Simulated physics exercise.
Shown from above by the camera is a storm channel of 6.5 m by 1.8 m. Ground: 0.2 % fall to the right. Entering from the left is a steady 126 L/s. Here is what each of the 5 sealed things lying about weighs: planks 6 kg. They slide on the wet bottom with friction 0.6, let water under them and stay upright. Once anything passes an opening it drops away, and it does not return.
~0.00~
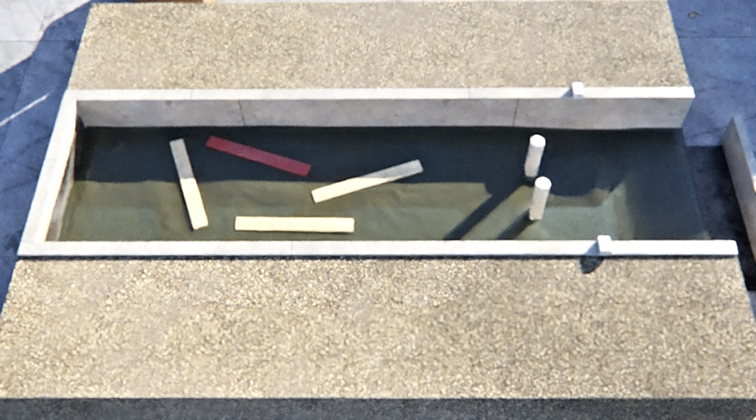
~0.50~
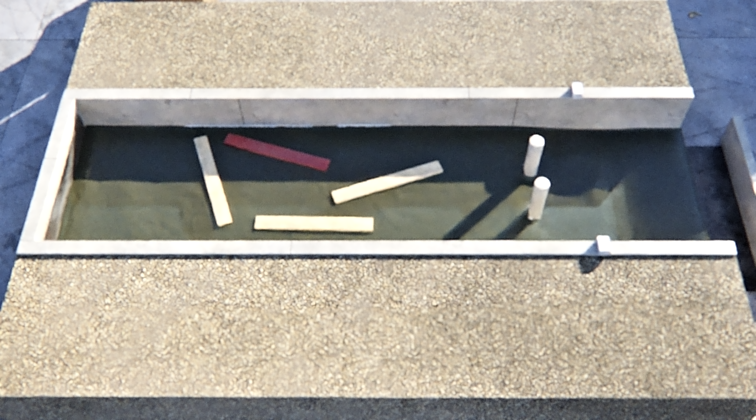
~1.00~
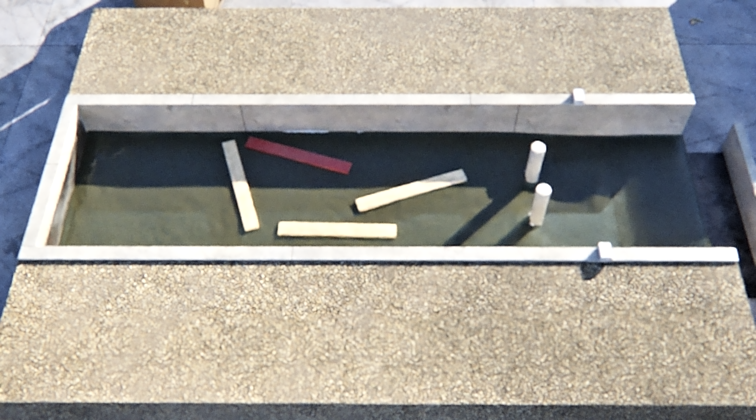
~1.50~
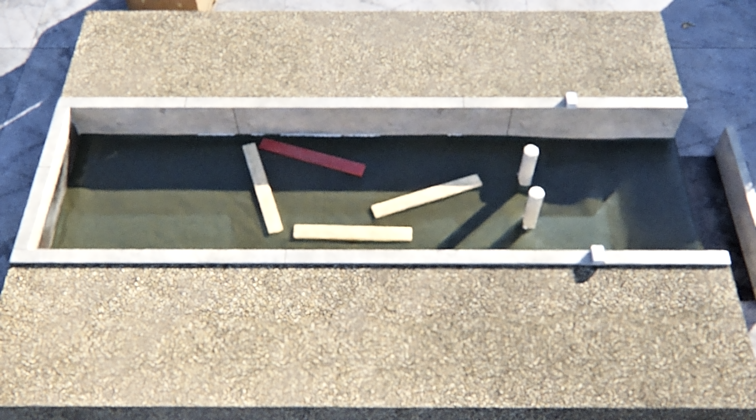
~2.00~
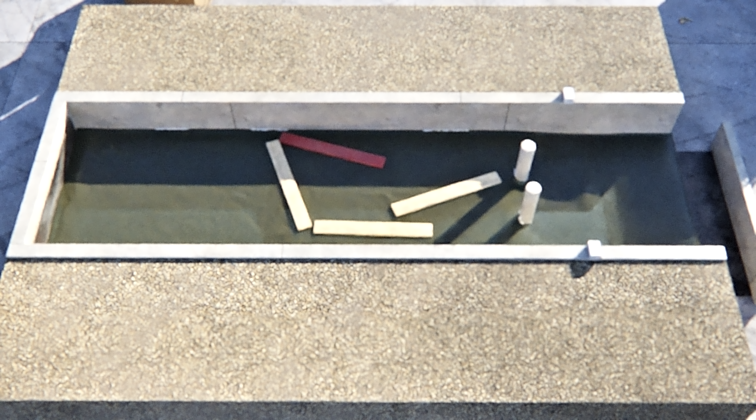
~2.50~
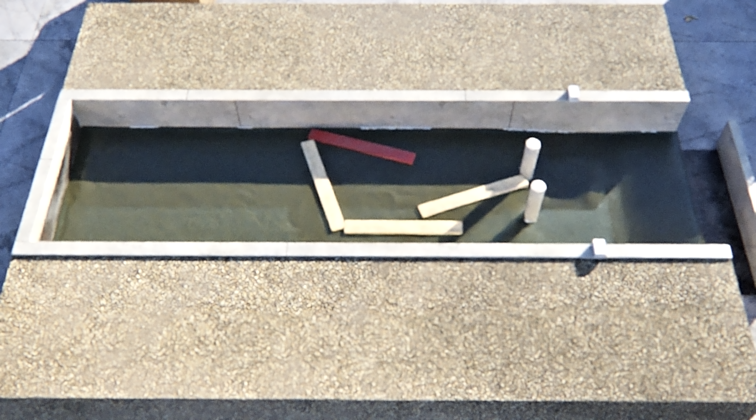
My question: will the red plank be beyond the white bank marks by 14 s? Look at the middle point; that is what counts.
The answer is that it arrives beyond the marks in time.
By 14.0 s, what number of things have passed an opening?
I get 4 in all.
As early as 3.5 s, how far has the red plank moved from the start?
Roughly 150 centimetres by that point.
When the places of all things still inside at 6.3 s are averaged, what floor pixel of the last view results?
Near (580, 205).
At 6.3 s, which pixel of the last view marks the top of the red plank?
I'd expect it somewhere around (613, 142).
After 3.5 s the red plank is near (412, 143), 1.7 m from its start, afloat; 0 of 5 are over the mark; 5 afloat.
After 6.3 s the red plank is near (613, 142), 3.9 m from its start, afloat; 4 of 5 are over the mark; 3 afloat.
After 10.0 s the red plank has gone out; 4 of 5 are over the mark; 1 afloat.
After 14.0 s the red plank has gone out; 4 of 5 are over the mark; 1 afloat.
